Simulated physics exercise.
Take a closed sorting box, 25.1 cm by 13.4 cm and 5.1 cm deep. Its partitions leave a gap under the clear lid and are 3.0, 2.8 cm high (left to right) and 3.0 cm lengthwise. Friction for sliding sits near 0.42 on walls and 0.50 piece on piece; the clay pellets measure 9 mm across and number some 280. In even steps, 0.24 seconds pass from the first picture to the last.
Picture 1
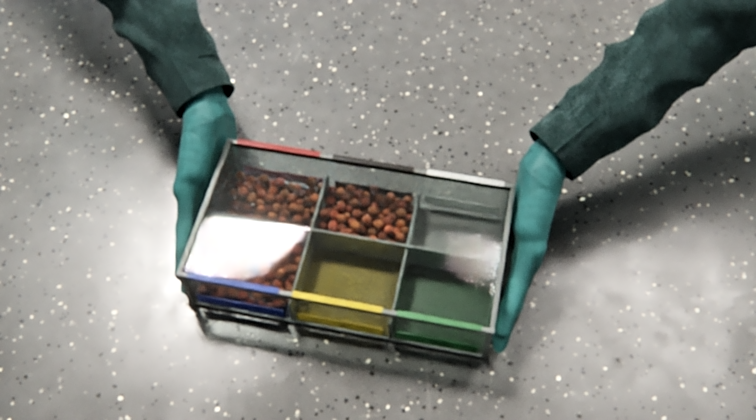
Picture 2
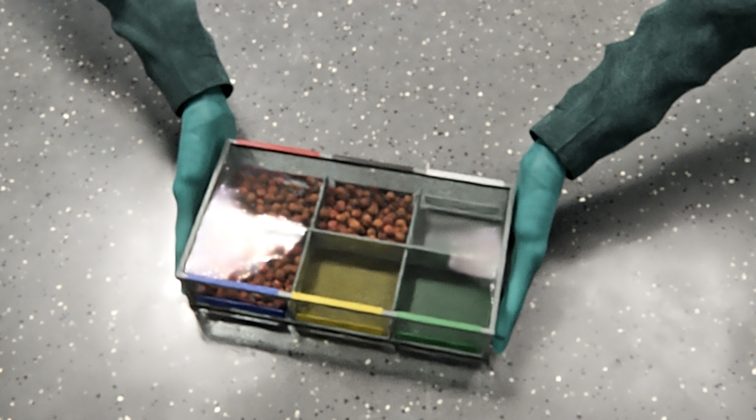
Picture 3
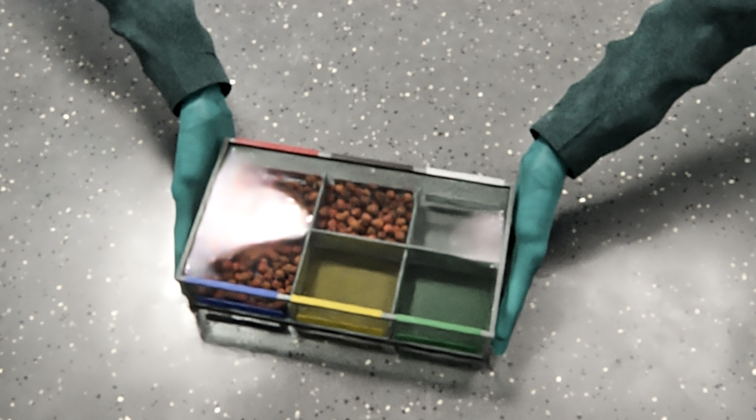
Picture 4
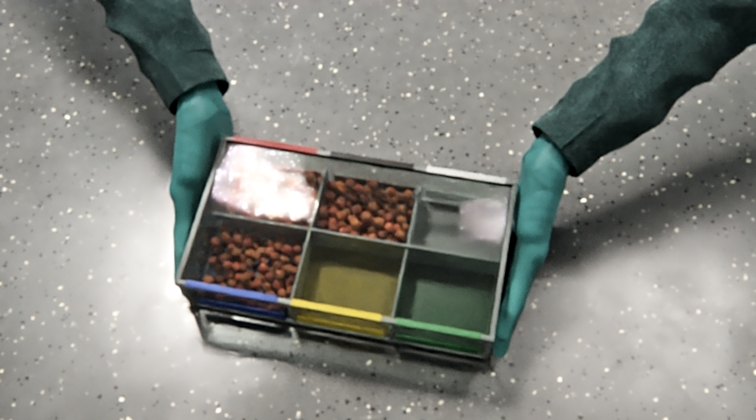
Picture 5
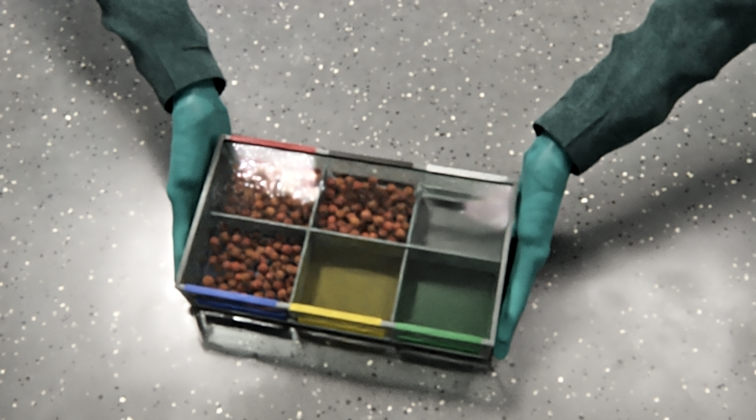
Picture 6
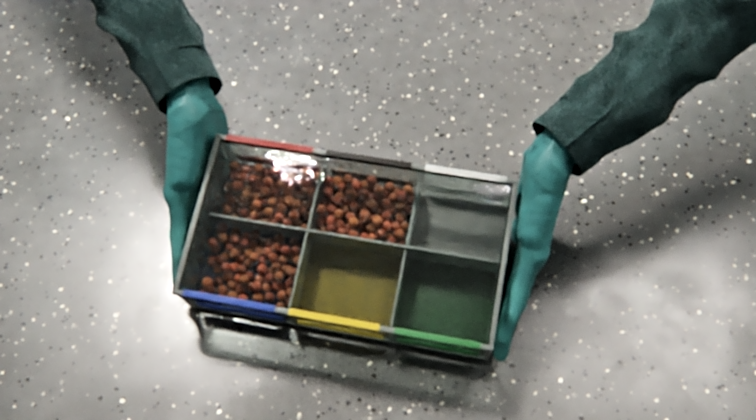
On a speckled grey surface, two teal-gloved hands held a clear-lidded box with reddish-brown pellets in three of its six compartments and tilted it slightly, while a bright glare shifted and shrank across the lid.
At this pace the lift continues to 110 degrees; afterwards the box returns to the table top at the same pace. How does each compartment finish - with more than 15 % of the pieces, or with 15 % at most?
Red: At most 15 %, blue: More than 15 %, green: At most 15 %, yellow: More than 15 %, white: At most 15 %, black: At most 15 %.
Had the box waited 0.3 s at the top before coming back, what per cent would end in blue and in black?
Final amounts would be blue 60% and black 0%.
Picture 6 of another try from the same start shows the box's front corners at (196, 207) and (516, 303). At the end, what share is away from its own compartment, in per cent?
Near 60 %.
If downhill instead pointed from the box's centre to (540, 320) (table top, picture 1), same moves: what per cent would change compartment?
I'd estimate about 100 %.
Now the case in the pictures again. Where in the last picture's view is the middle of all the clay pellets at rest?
Est. centre at rest: (275, 290) px.
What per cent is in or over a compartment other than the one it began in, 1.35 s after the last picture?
Roughly 30 in a hundred.
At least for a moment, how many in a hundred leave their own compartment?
That share comes to about 65 per cent.
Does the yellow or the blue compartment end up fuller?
The blue one has more.
Then, 1.35 s after the last picture, tilt 110 degrees; red 20 %, blue 40 %, yellow 20 %, black 20 %.
Then, 2.24 s after the last picture, tilt 51 degrees; red 5 %, blue 60 %, green 5 %, yellow 35 %.
Then, 3.14 s after the last picture, tilt 0 degrees; red 5 %, blue 60 %, green 5 %, yellow 30 %.
In the end, red 5 %, blue 60 %, green 5 %, yellow 30 %, white 0 %, black 0 %.
